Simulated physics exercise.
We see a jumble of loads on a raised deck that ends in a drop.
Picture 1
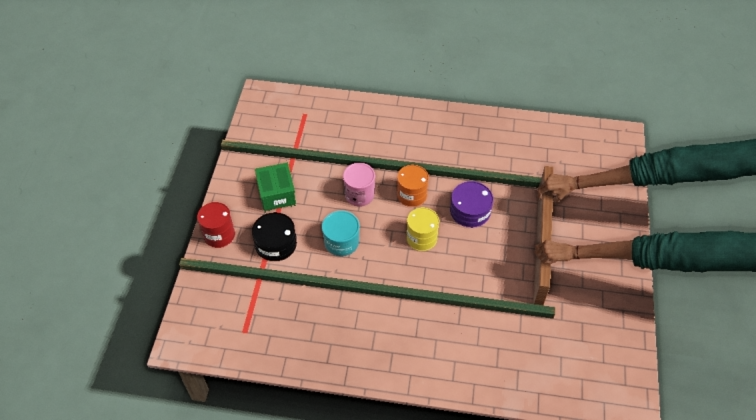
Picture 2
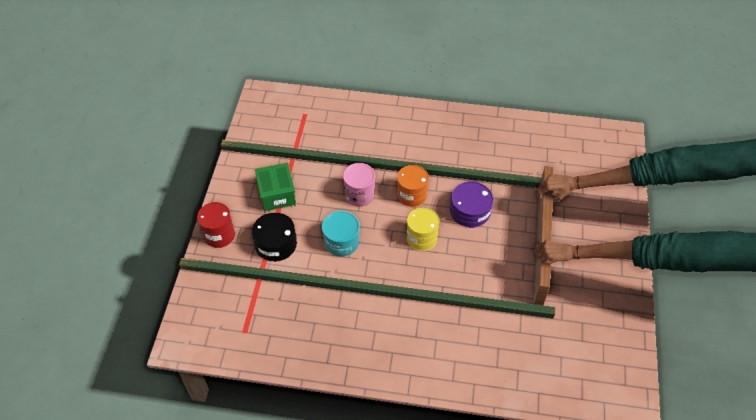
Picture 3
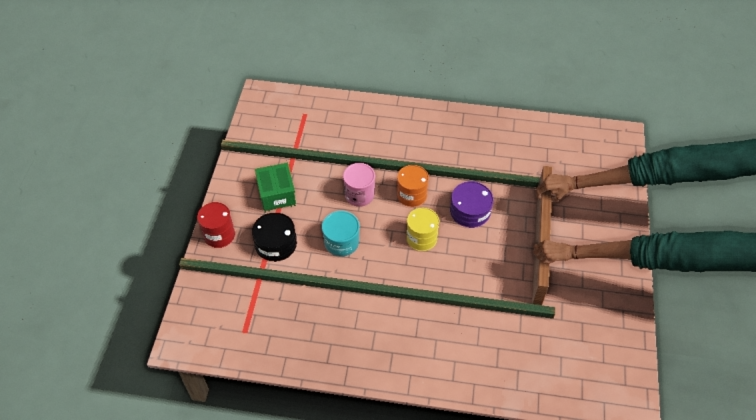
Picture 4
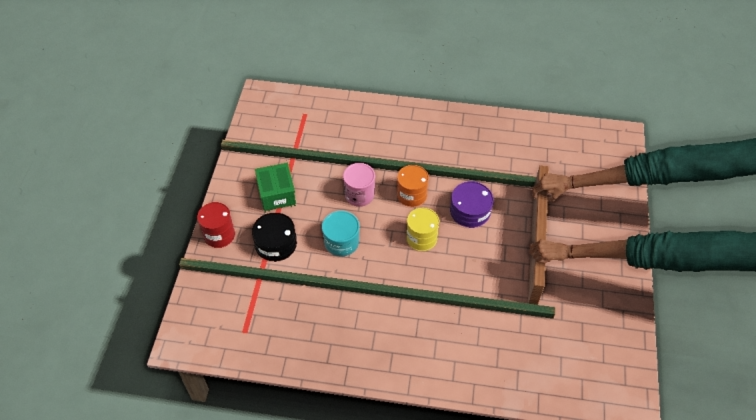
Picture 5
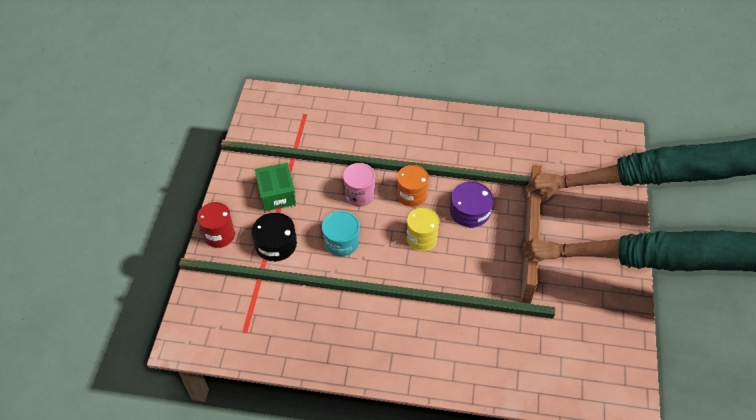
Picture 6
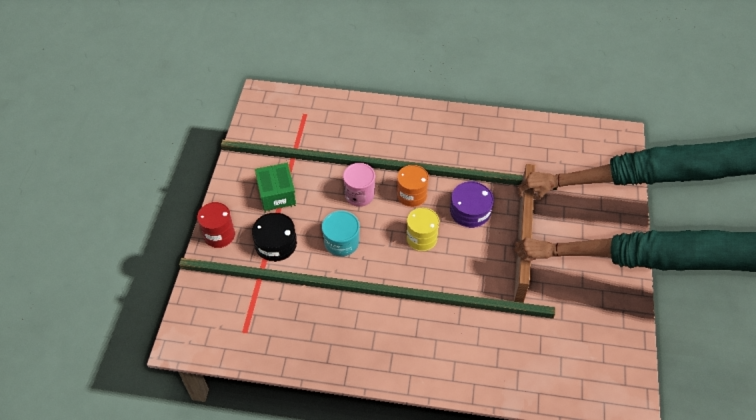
Two hands slide a wooden plank slowly left toward colored canisters on a brick-patterned table.
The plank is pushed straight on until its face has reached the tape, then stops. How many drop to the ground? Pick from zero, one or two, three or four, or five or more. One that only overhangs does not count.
The number that fall off is one or two.
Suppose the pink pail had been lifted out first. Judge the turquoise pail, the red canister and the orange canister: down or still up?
The turquoise pail survives; the red canister falls; the orange canister remains up.
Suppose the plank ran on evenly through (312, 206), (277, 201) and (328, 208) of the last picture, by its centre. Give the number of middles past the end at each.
It would be 0, 1 and 0.
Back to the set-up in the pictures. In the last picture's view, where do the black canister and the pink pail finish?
First (209, 241), then (244, 163).
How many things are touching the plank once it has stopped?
That makes 4.
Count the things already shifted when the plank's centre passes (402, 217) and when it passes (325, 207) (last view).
The counts are 4 and 7.
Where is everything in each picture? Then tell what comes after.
The first frame shows red canister (217, 225); green tote (276, 187); black canister (275, 237); plank (544, 235); tape (278, 213).
The second frame shows green tote (276, 187); yellow canister (423, 229).
The third frame shows black canister (275, 237); turquoise pail (341, 234).
The fourth frame shows red canister (217, 225); plank (538, 234).
The fifth frame shows green tote (276, 187); pink pail (359, 185).
The sixth frame shows red canister (217, 225); green tote (276, 187); black canister (275, 237); plank (525, 232); tape (278, 213).
Soon after, none off yet; red canister at rest near (217, 225); green tote at rest near (276, 187); black canister at rest near (275, 237).
At rest, the number that fall off is one or two; fallen, red canister.
